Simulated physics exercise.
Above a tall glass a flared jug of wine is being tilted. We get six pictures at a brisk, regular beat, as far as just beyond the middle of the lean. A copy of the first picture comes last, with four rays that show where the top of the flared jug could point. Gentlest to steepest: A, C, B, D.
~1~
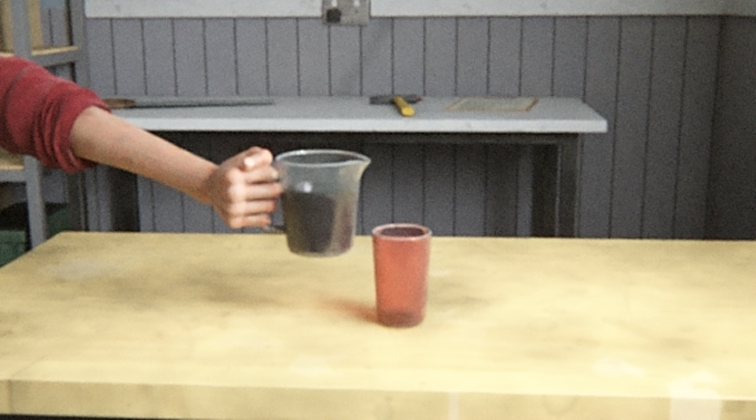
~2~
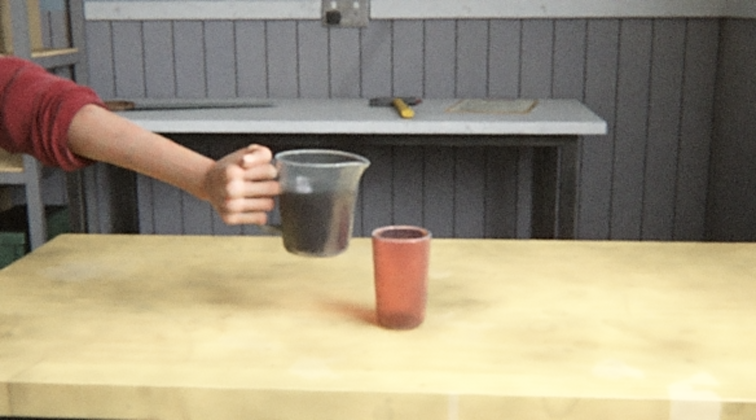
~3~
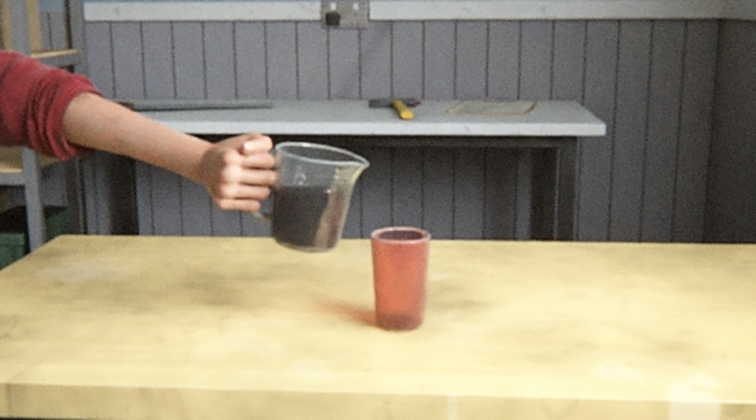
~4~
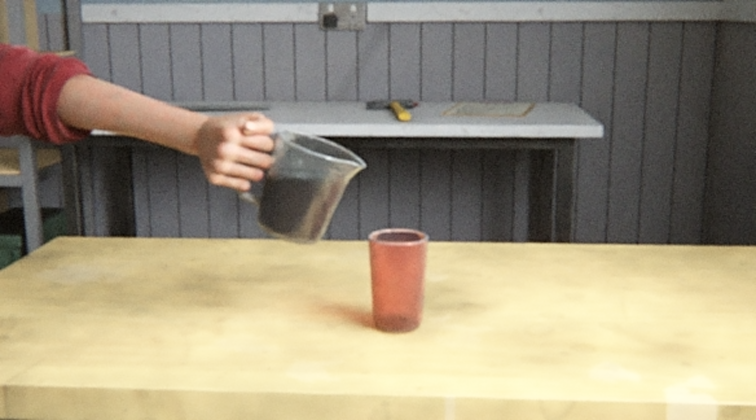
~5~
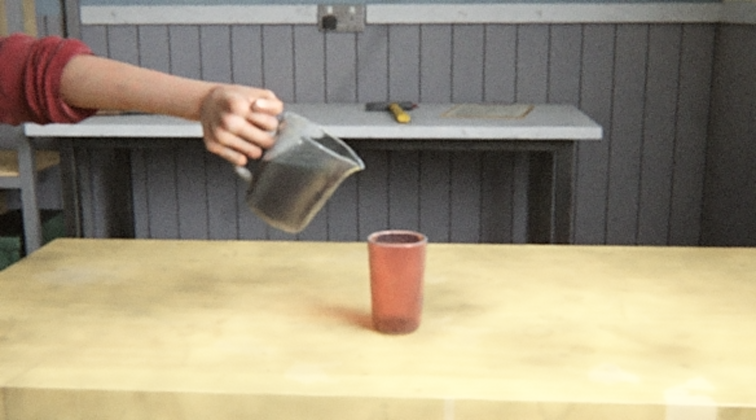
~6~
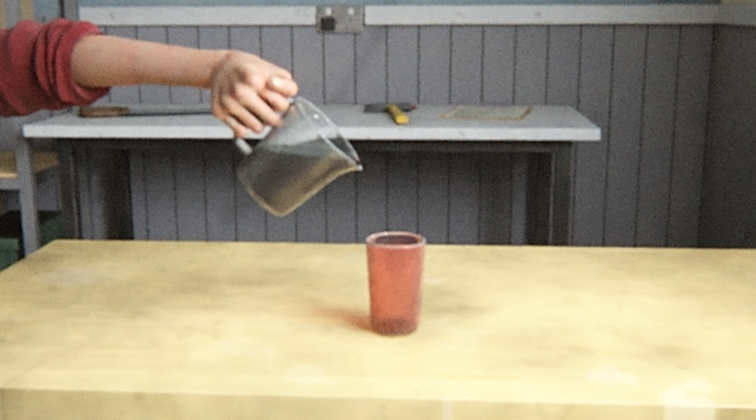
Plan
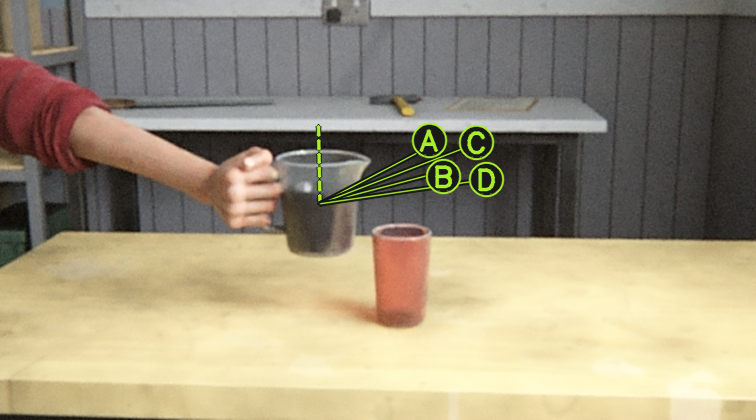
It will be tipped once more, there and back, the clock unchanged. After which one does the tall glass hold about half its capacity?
I would pick tilt A.
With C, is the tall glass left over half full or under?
Over.
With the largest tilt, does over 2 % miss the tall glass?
Yes, it does.
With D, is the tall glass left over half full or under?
Over.
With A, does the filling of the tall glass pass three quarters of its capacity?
No, it does not.
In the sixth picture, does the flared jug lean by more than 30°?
Yes.
On the marked copy, A at (416, 153); B at (425, 176); C at (460, 149); D at (469, 181).
For tilt A, the tall glass ends with about 51 % of what it can hold.
For tilt B, the tall glass ends with about 70 % of what it can hold; 15 % of the wine is spilt.
For tilt C, the tall glass ends with about 69 % of what it can hold.
For tilt D, the tall glass ends with about 73 % of what it can hold; 25 % of the wine is spilt.
